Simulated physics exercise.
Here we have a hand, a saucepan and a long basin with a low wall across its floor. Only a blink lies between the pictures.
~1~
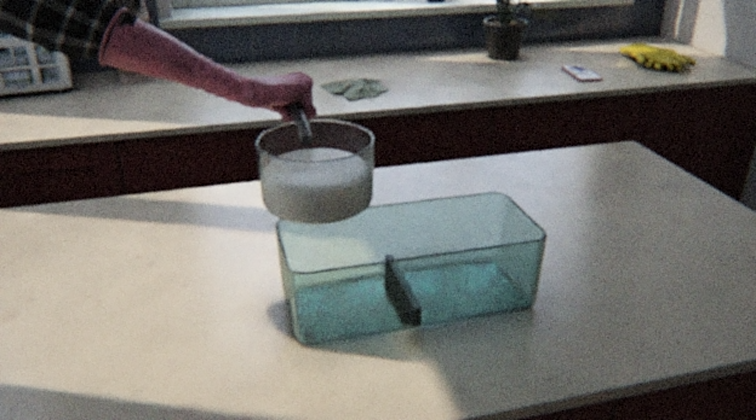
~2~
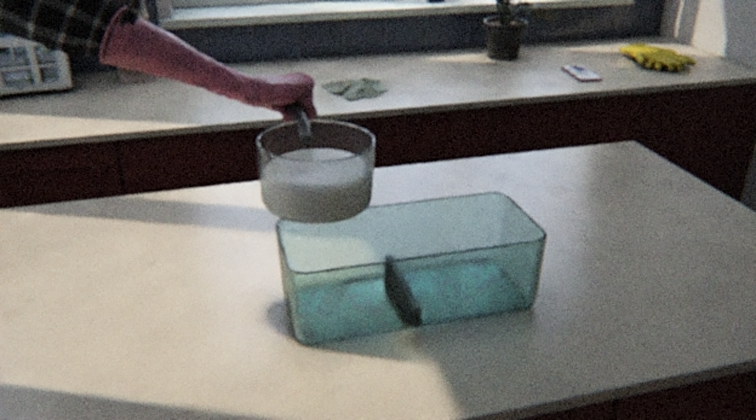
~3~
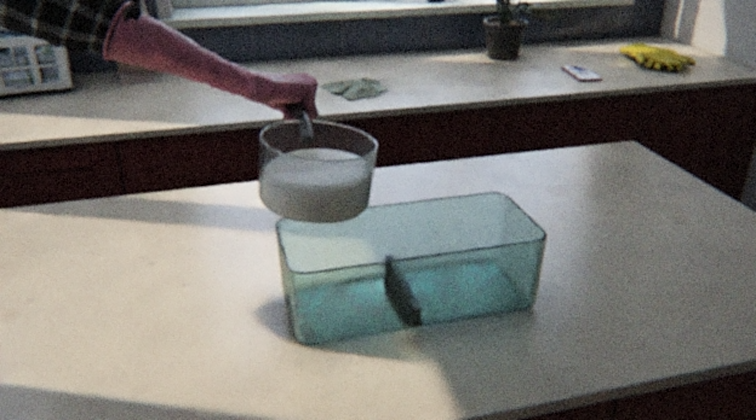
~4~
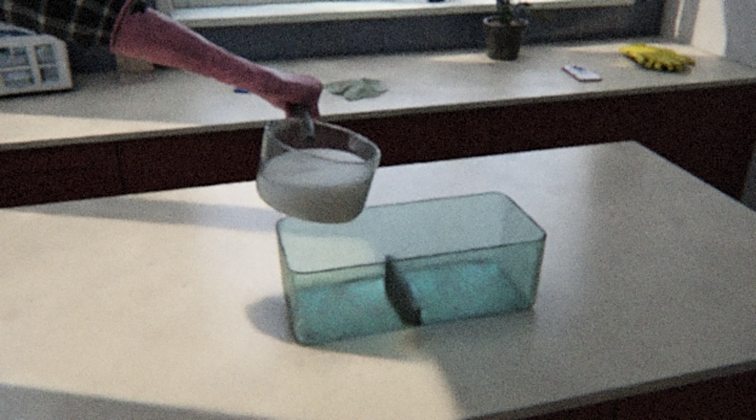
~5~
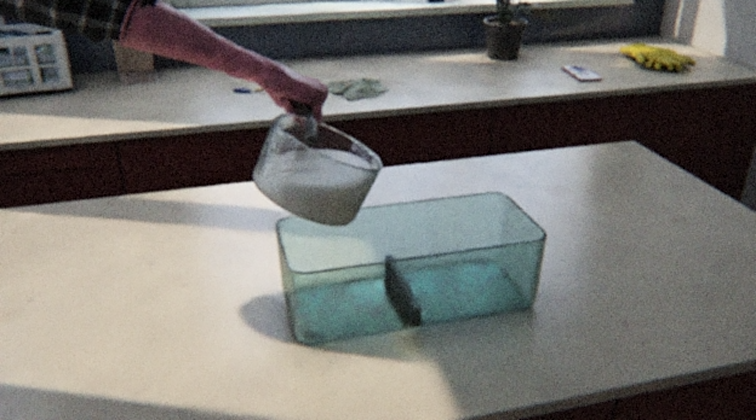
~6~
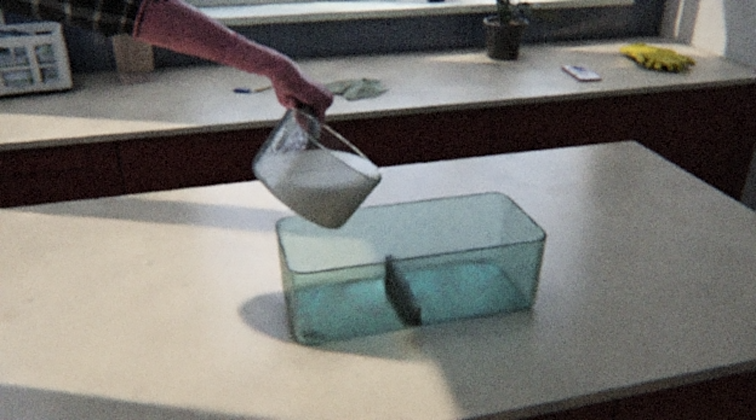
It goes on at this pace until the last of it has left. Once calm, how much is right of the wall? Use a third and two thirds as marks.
It comes to between a third and two thirds.
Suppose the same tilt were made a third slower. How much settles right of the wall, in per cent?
Close to 55 per cent.
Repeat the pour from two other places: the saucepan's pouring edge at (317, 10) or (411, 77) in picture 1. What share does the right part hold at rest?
Near 20 % and 90 %.
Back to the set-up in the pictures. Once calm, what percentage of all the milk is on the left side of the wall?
It comes to 50 per cent or so.
A moment on, the saucepan is tipped on its side and 43 per cent is still to pour, 9 is left of the wall and 23 right of it.
Next, the saucepan is tipped on its side and 14 per cent is still to pour, 32 is left of the wall and 48 right of it.
Then the saucepan is tipped on its side and 3 per cent is still to pour, 47 is left of the wall and 48 right of it.
Later the saucepan is tipped on its side and 1 per cent is still to pour, 50 is left of the wall and 49 right of it.
In the end 51 per cent lies left of the wall, 49 right of it and 0 outside.
